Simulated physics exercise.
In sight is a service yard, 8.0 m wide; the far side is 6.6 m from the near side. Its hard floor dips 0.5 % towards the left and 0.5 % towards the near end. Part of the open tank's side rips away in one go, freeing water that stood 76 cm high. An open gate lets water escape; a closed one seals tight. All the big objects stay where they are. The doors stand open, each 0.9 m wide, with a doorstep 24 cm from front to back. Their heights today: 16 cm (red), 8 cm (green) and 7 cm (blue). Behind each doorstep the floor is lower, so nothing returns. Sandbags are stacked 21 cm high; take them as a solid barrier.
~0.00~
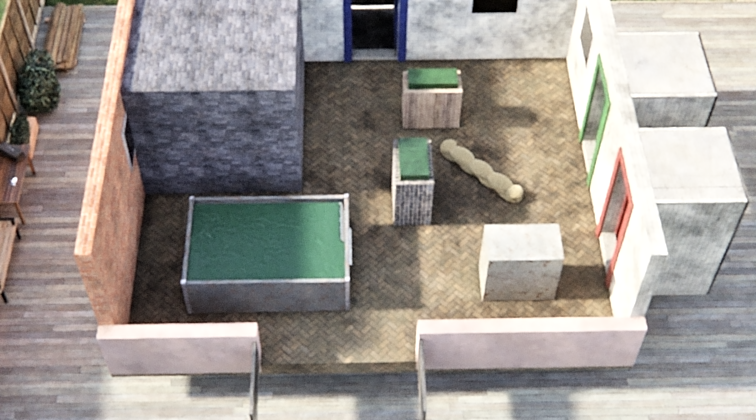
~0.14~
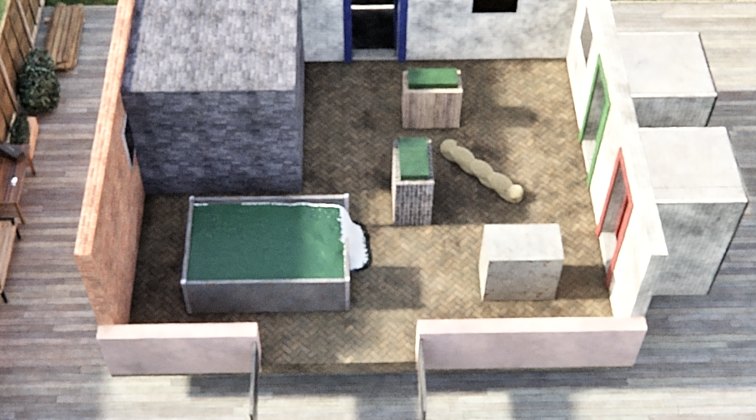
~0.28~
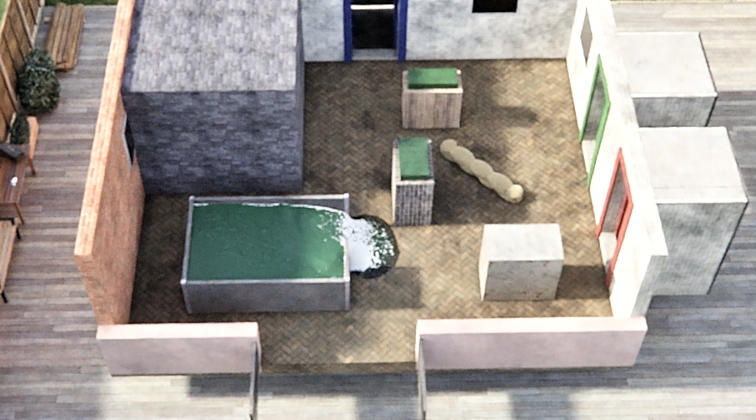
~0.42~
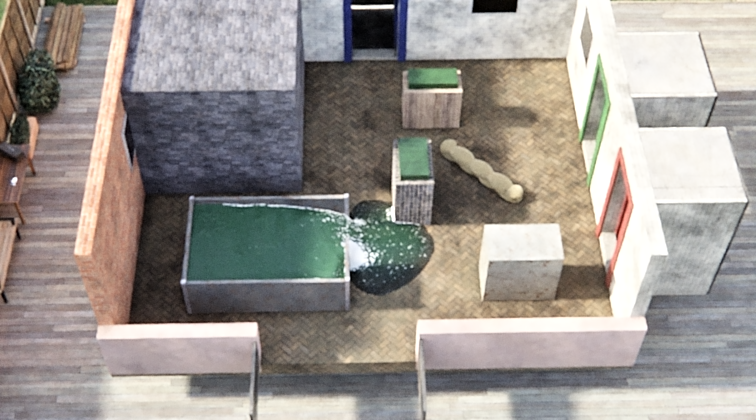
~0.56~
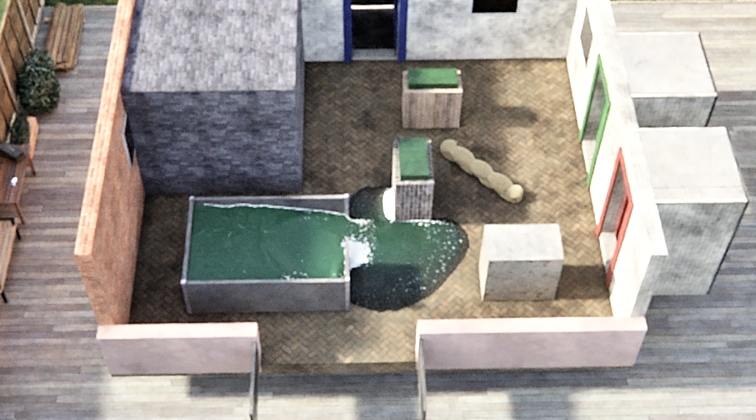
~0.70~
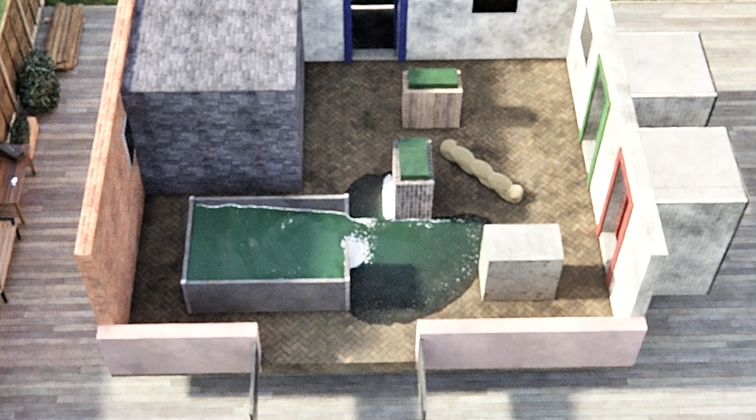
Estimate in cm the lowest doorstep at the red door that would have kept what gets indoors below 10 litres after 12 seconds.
It would have to be roughly 31 cm high.
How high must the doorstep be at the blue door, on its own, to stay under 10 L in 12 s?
About 9.0 cm at blue.
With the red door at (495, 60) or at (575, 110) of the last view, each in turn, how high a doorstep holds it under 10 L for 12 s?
Roughly 9.5 and 7.5 cm.
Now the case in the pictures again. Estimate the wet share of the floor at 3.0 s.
Some 50 per cent of it.
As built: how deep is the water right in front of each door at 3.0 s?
In cm: Red 24, green 7, blue 11.
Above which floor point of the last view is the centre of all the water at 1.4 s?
Near (310, 261).
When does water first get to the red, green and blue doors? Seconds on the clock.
Arrival: Red 1.3 s, green 2.0 s, blue 2.2 s.
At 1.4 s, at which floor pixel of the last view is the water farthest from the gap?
Near (590, 204).
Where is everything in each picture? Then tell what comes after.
The first picture shows the open tank at (268, 241) is whole and still, 76 cm deep; the red door at (614, 224) is dry.
In the second picture, water pours out at (345, 236) and has run 0.3 m, to (366, 264); about 11 cm deep outside, 76 cm at the back.
In the third picture, the gap is at (345, 238), the front 0.8 m out at (393, 255); the back of the open tank holds 76 cm.
In the fourth picture, the gap is at (345, 239), the front 1.4 m out at (428, 251); the back of the open tank holds 76 cm.
In the fifth picture, water pours out at (345, 239) and has run 2.0 m, to (463, 248); about 6 cm deep outside, 76 cm at the back.
In the sixth picture, water pours out at (345, 238) and has run 2.6 m, to a hidden place; about 5 cm deep outside, 76 cm at the back; the red door at (614, 224), 4.4 m from the gap, is still 1.9 m from the nearest water.
After 1.4 s water covers 25 % of the floor, deepest (38 cm) near (358, 241); 3 cm at the red door, 0 litres in over its 16 cm doorstep.
After 3.0 s water covers 50 % of the floor, deepest (32 cm) near (594, 229); 24 cm at the red door, 79 litres in over its 16 cm doorstep.
After 12.0 s water covers 95 % of the floor, deepest (12 cm) near (389, 224); 7 cm at the red door, 139 litres in over its 16 cm doorstep.
At the red door as built, the water arrived by 1.3 s and peaked near 25 cm at 2.6 s.
With a doorstep of 26 cm, 29 litres would have come in within the 12 s; with 35.5 cm, 2 litres. So under 10 litres takes about 31 cm.
